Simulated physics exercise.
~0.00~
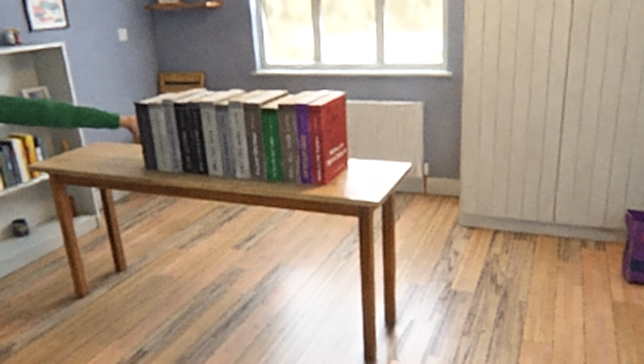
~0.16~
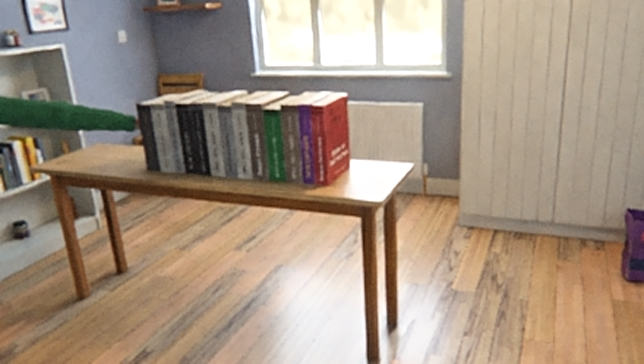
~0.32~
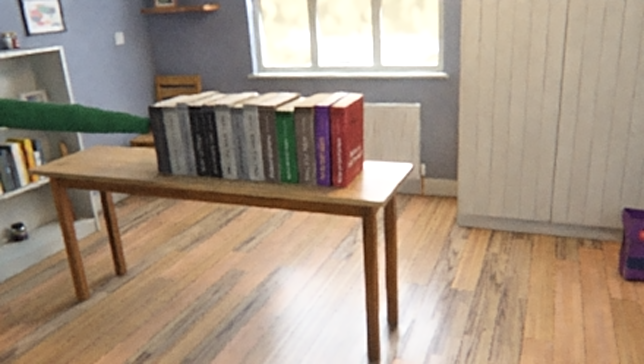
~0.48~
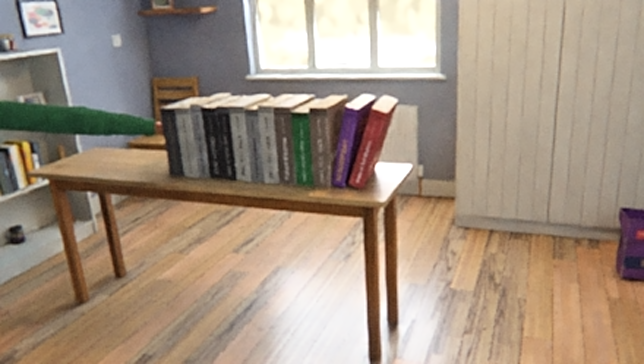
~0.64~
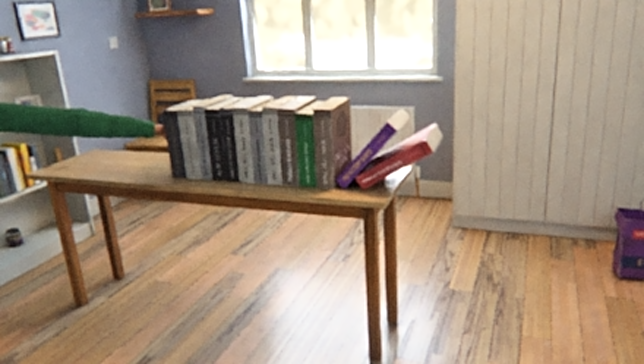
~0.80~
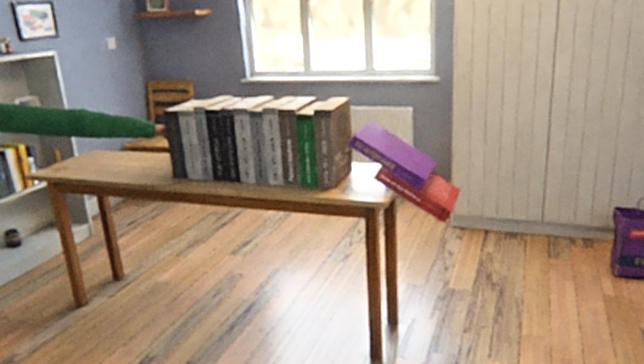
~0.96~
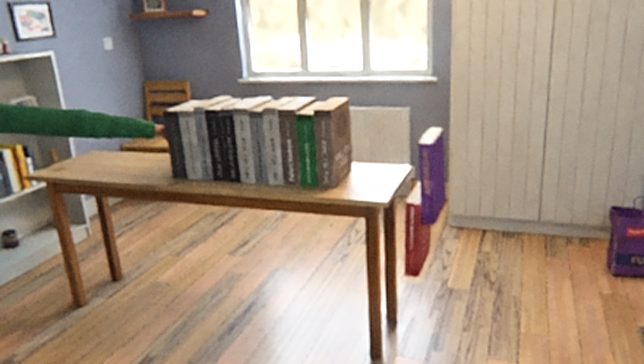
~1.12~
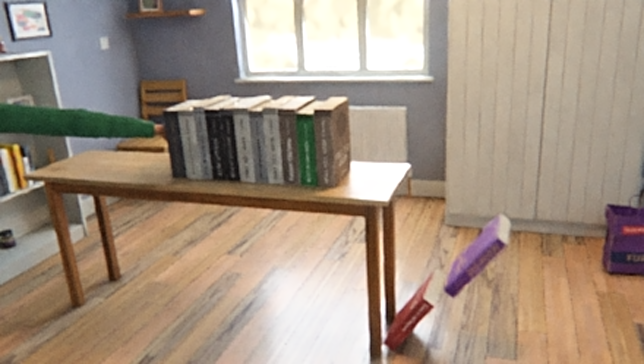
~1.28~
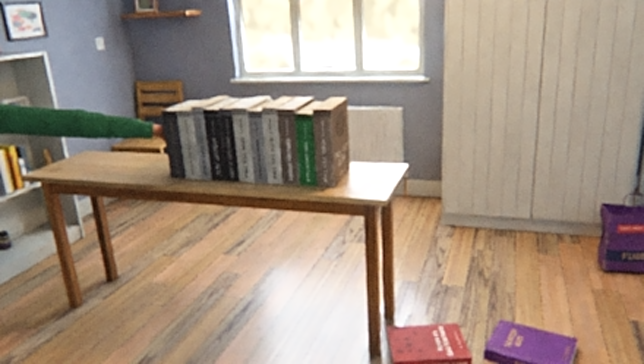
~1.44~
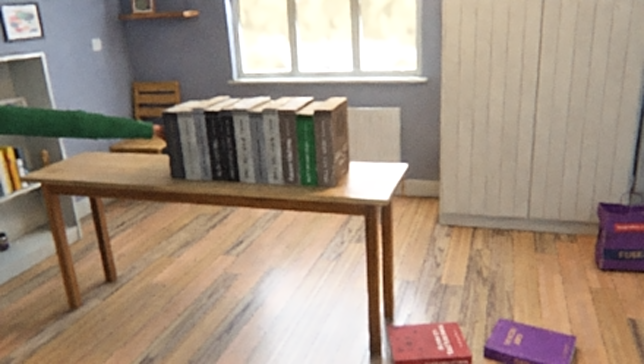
A green-sleeved arm reaches in from the left toward a tightly packed row of upright books on a wooden table, seen from the front in a room with a wood floor, a window and pale cupboards. Most of the books are grey, black or brown, with green, purple and red ones toward the right. The hand pushes the row rightward, then stays at its left end. The purple and red books lean, tip over the right edge and tumble down. Both land flat on the floor, red left of purple, while the green one and the rest remain standing.
